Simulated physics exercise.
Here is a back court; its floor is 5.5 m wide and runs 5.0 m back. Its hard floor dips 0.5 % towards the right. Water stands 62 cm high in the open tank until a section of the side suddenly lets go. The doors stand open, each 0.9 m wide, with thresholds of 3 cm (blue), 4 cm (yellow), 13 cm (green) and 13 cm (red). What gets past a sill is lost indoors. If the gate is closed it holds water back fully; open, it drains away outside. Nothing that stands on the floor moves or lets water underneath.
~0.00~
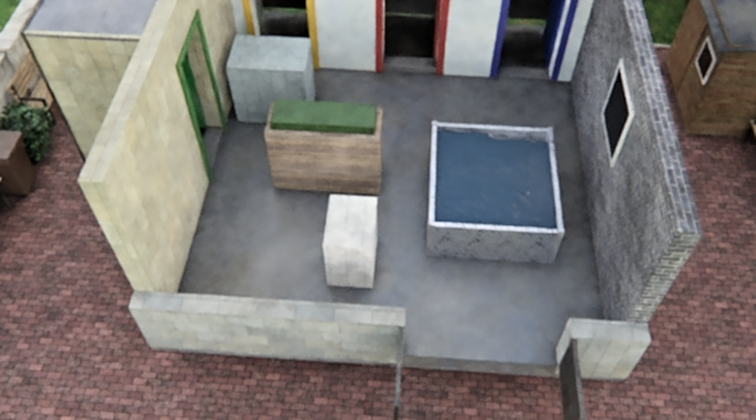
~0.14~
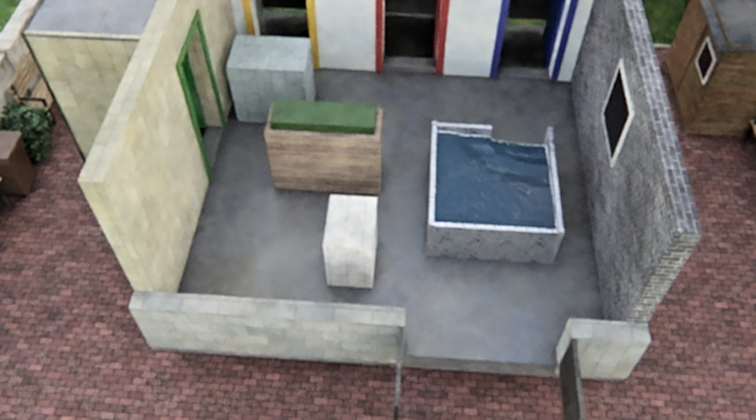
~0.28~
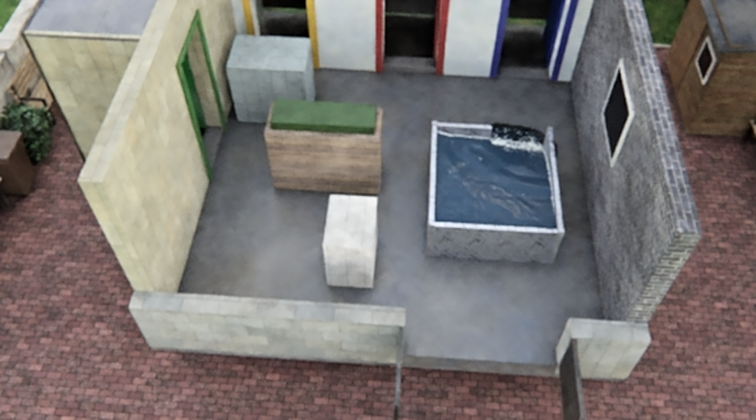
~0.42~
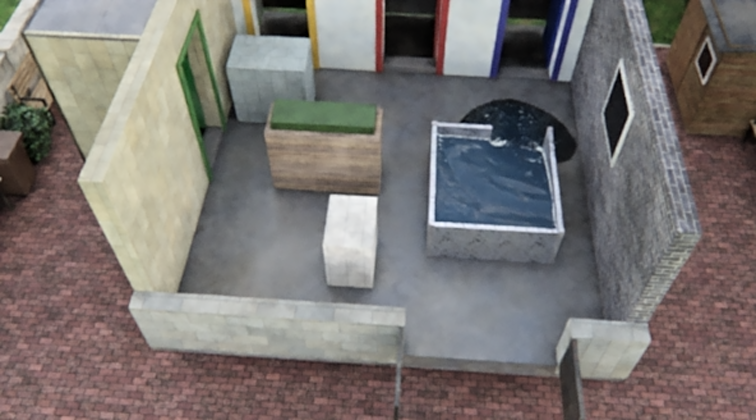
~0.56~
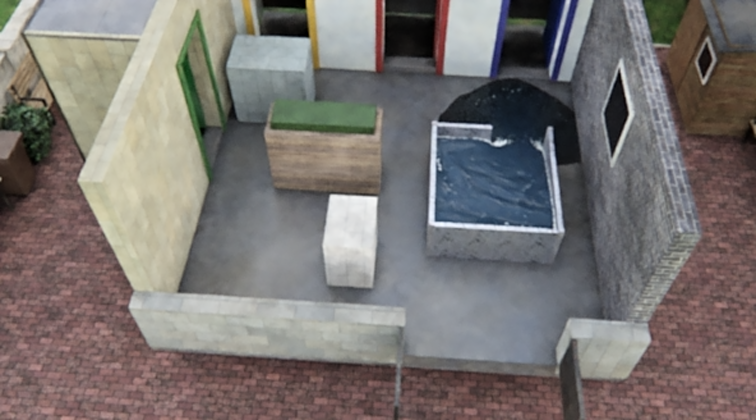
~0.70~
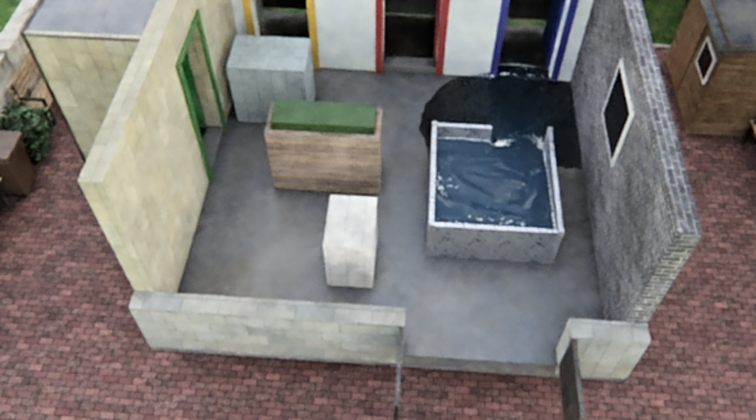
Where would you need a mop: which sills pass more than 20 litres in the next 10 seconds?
The water let in: At the blue door it goes over the limit; at the yellow door it passes the limit; at the green door it keeps below the limit; at the red door it stays under the limit.
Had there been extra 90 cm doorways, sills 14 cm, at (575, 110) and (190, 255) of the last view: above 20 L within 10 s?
In that order: Over, under.
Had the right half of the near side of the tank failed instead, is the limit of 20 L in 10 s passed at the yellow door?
Then: Yellow not over.
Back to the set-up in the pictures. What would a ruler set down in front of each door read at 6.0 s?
Depths in cm: Blue 12, yellow 8, green 6, red 5.
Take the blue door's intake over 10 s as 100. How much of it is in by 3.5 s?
Some 55 per cent by then.
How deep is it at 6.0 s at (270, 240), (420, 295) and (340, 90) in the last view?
In that order: 0, 0 and 4 cm.
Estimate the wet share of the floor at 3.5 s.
Some 40 per cent of it.
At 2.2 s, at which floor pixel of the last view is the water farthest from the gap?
Around (295, 71).
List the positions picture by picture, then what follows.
Still water, 62 cm deep, in the open tank at (493, 178), in the first frame.
The front is at a hidden place, 0.5 m from the gap on the open tank's far side; 0.1 m2 of floor is under water; 62 cm left at the back of the open tank, in the second frame.
The front is at (496, 128), 0.8 m from the gap on the open tank's far side; 0.6 m2 of floor is under water; 62 cm left at the back of the open tank, in the third frame.
The front is at (495, 104), 1.3 m from the gap on the open tank's far side; 1.6 m2 of floor is under water; 62 cm left at the back of the open tank, in the fourth frame.
The front is at (516, 83), 1.8 m from the gap on the open tank's far side; 2.7 m2 of floor is under water; 59 cm left at the back of the open tank, in the fifth frame.
The front is at (533, 68), 2.2 m from the gap on the open tank's far side; 3.9 m2 of floor is under water; 52 cm left at the back of the open tank, in the sixth frame.
After 1.4 s water covers 20 % of the floor and is deepest (40 cm) near (563, 86); blue door 14 cm at the sill, 82 L in, yellow door not reached, green door not reached, red door 8 cm at the sill, 0 L in.
After 2.2 s water covers 25 % of the floor and is deepest (28 cm) near (552, 85); blue door 25 cm at the sill, 226 L in, yellow door not reached, green door not reached, red door 10 cm at the sill, 0 L in.
After 3.5 s water covers 40 % of the floor and is deepest (20 cm) near (552, 85); blue door 18 cm at the sill, 402 L in, yellow door 2 cm at the sill, 0 L in, green door not reached, red door 8 cm at the sill, 0 L in.
After 6.0 s water covers 55 % of the floor and is deepest (13 cm) near (552, 85); blue door 12 cm at the sill, 594 L in, yellow door 8 cm at the sill, 20 L in, green door 6 cm at the sill, 0 L in, red door 5 cm at the sill, 0 L in.
After 10.0 s water covers 75 % of the floor and is deepest (8 cm) near (568, 124); blue door 8 cm at the sill, 710 L in, yellow door 6 cm at the sill, 55 L in, green door 4 cm at the sill, 0 L in, red door 3 cm at the sill, 0 L in.
